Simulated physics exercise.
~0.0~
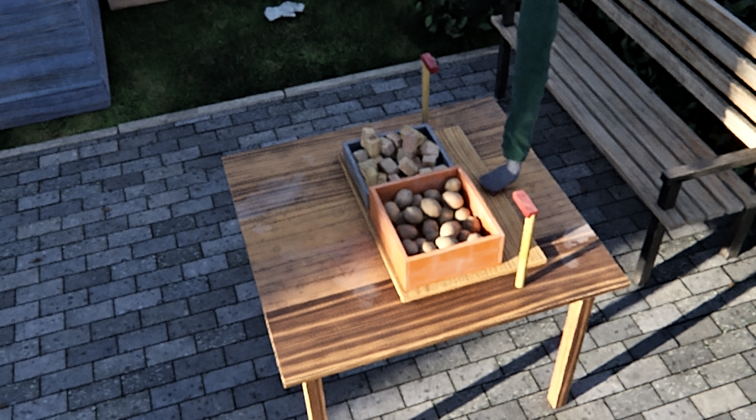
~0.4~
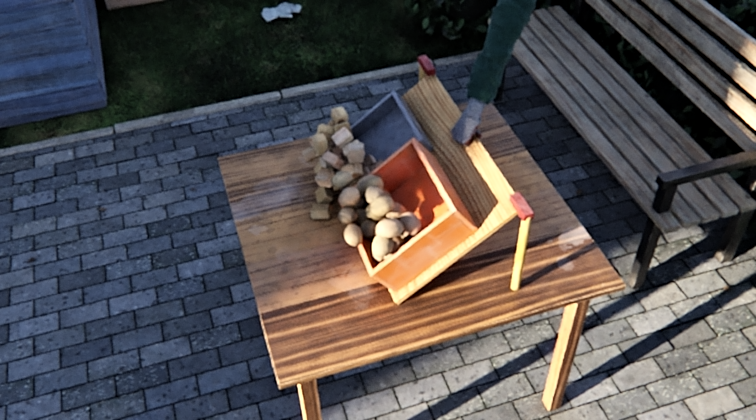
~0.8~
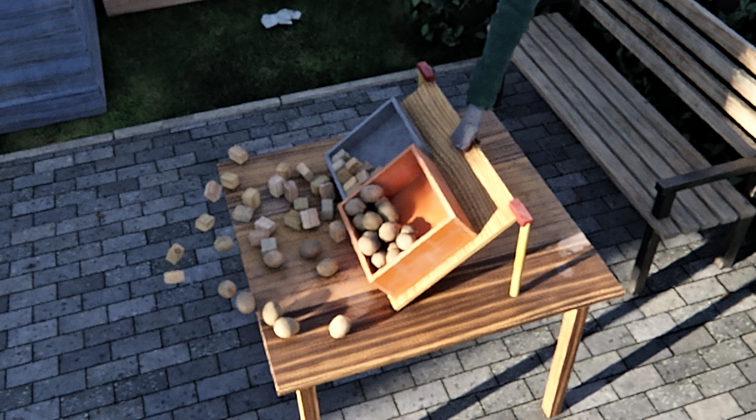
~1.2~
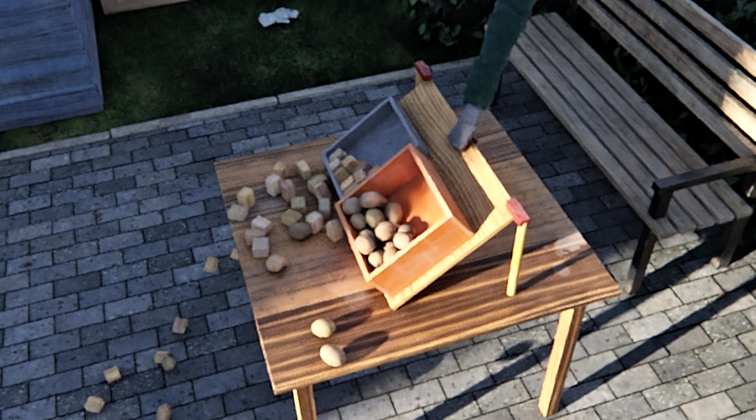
Hinged board being tipped up by a hand, spilling wooden blocks and potatoes from two totes across table and paving.
